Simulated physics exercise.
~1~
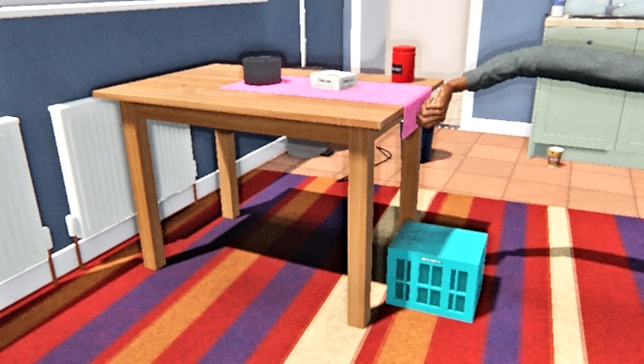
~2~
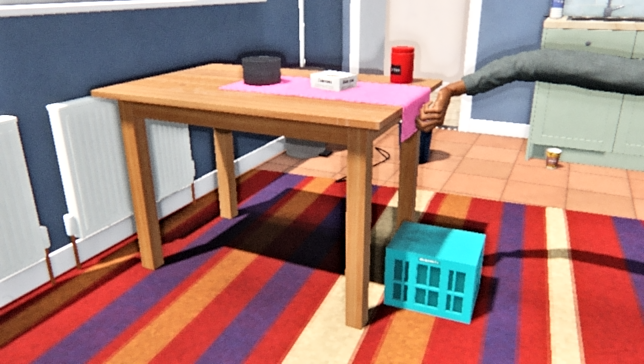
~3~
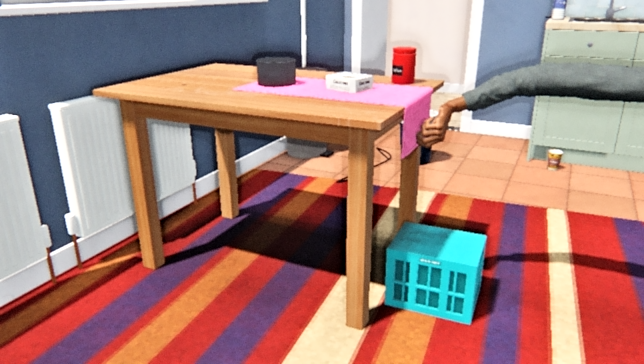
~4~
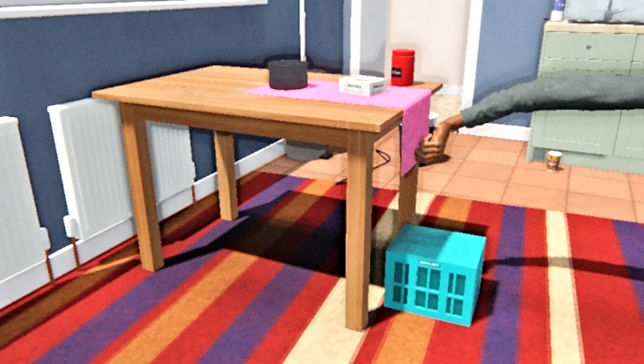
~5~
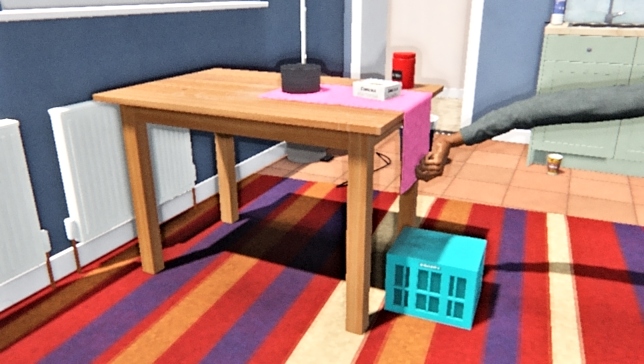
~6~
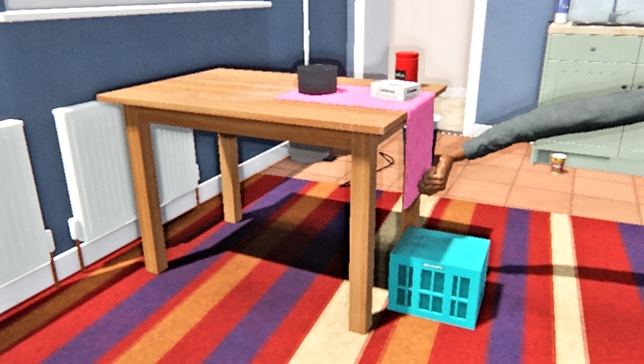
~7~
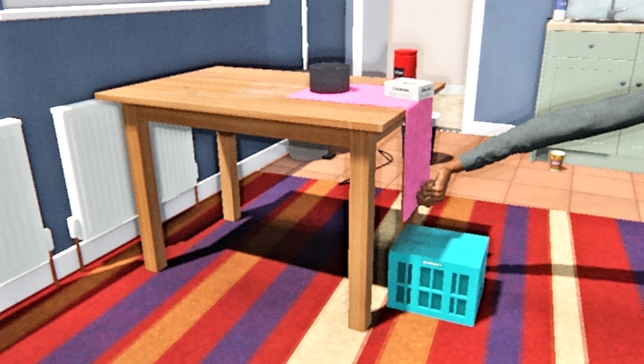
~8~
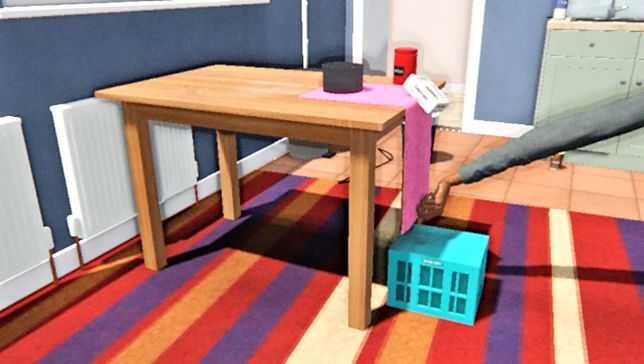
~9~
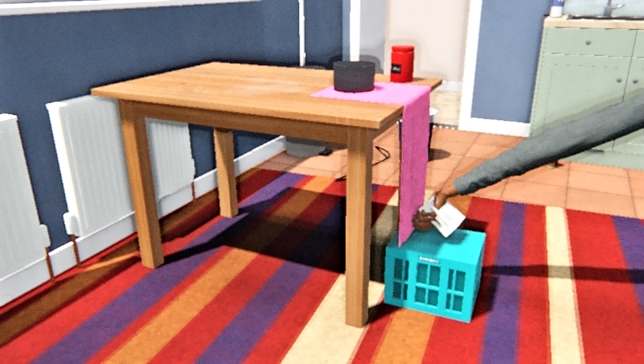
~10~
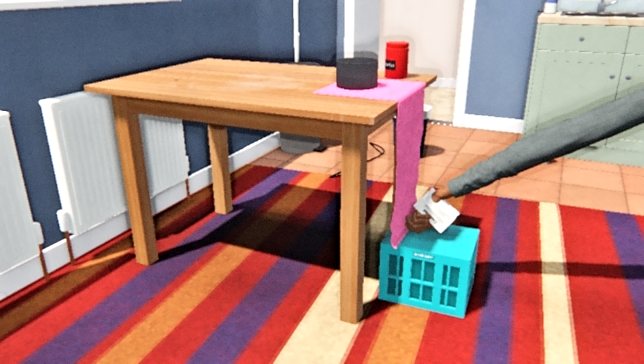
A pink scarf pulled down by a hand carries a white packet off the table.
